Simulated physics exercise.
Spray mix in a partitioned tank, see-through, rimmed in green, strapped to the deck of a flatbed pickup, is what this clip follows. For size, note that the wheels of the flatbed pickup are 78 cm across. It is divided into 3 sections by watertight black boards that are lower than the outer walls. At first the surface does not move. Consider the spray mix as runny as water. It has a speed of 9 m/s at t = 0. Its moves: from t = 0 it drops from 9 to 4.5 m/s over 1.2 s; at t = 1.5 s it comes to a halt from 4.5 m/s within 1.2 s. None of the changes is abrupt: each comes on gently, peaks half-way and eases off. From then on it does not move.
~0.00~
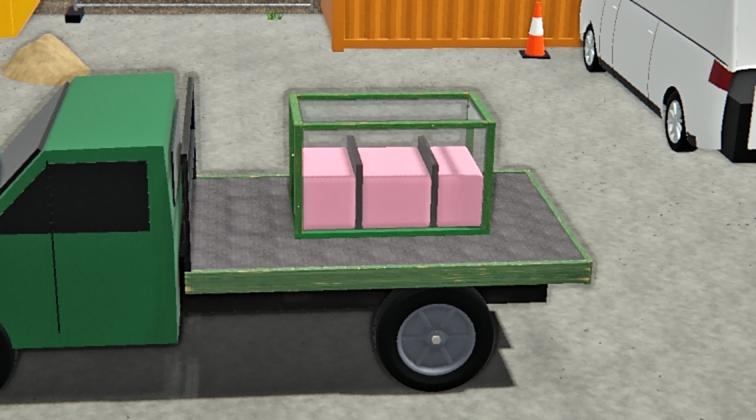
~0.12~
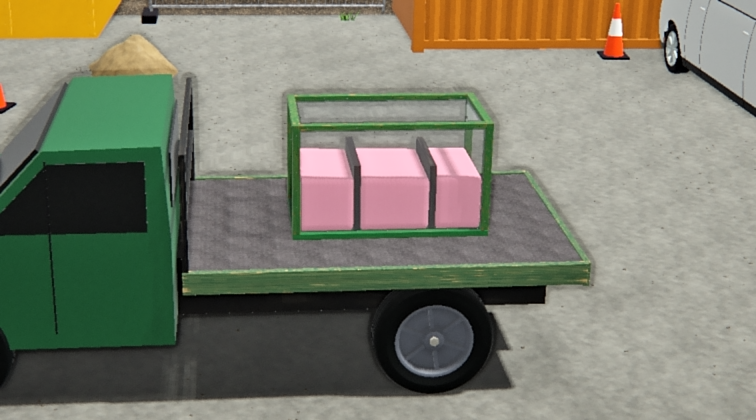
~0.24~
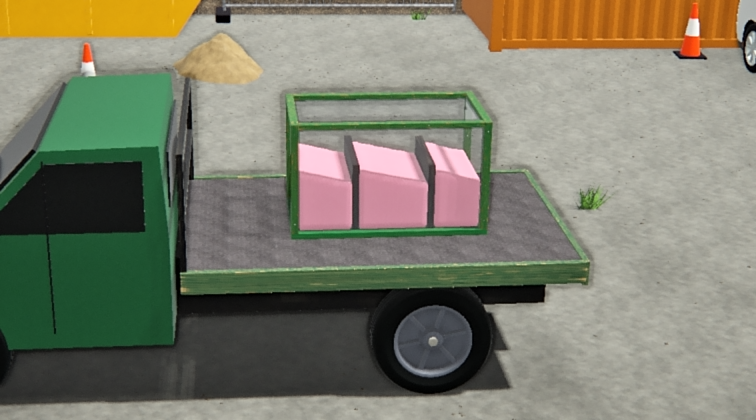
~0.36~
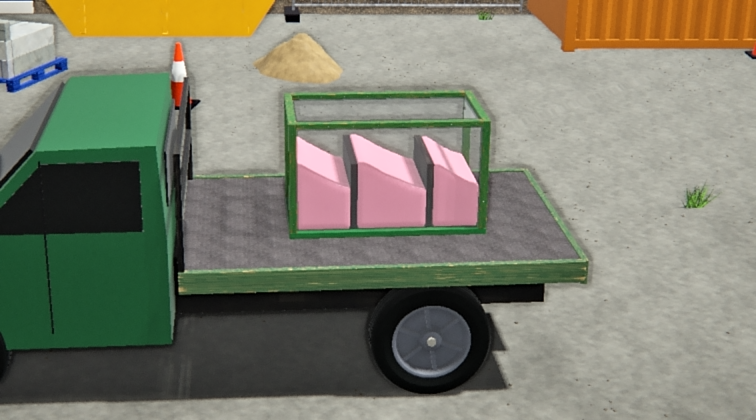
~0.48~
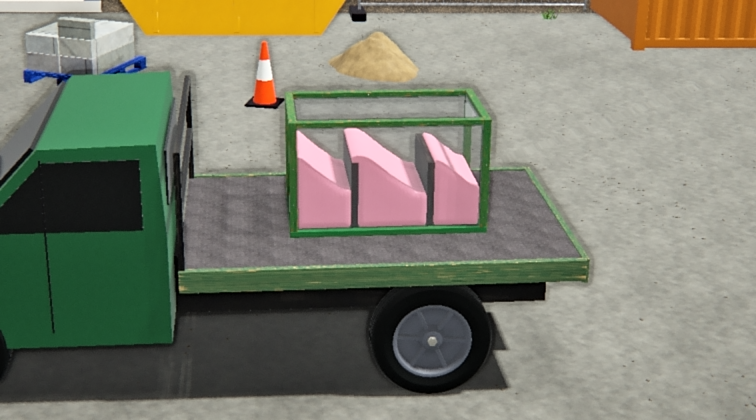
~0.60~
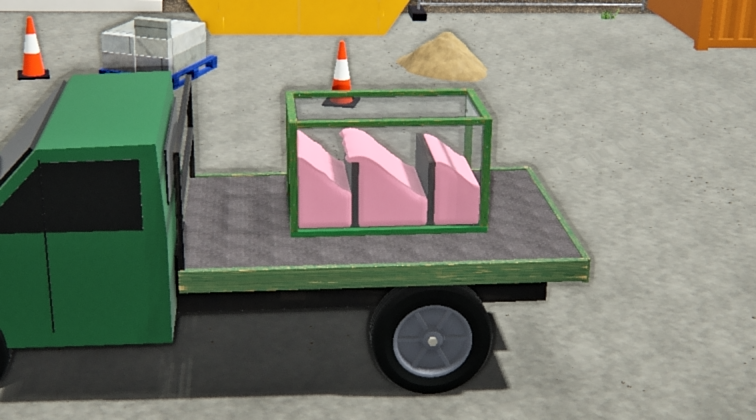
In a gravel yard seen from the side and slightly above, the camera keeps level with a flatbed pickup. The truck has a green cab at left and carries a see-through, green-rimmed tank of pink liquid split by two dark dividers, with orange-and-white cones, a sand pile and an orange container behind. The background slides rightward as the pickup travels left, while the level pink surfaces tilt, rising on the left of each section and curving.
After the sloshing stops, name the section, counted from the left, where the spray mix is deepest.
The spray mix is deepest in the first section.
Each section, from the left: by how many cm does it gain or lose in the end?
In cm: 6 up, 4 down, 1 down.
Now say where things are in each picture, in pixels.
The first picture shows levels, left to right, (328, 174), (396, 173), (463, 172); board top at (360, 165) and (436, 166); the front is on the left, levels are read along the near wall; a wheel hub at (437, 343).
The second picture shows levels, left to right, (326, 175), (394, 174), (462, 173).
The third picture shows levels, left to right, (324, 174), (393, 173), (460, 174).
The fourth picture shows levels, left to right, (323, 174), (391, 173), (459, 174).
The fifth picture shows levels, left to right, (323, 174), (392, 172), (460, 174).
The sixth picture shows levels, left to right, (324, 169), (392, 172), (460, 173); a wheel hub at (434, 344).
Then, 1.30 s in, the sections hold 40, 34, 36 cm, left to right.
Then, 2.20 s in, the sections hold 42, 33, 35 cm, left to right.
Then, 3.20 s in, the sections hold 42, 33, 35 cm, left to right.
Then, 5.68 s in, the sections hold 42, 33, 35 cm, left to right.
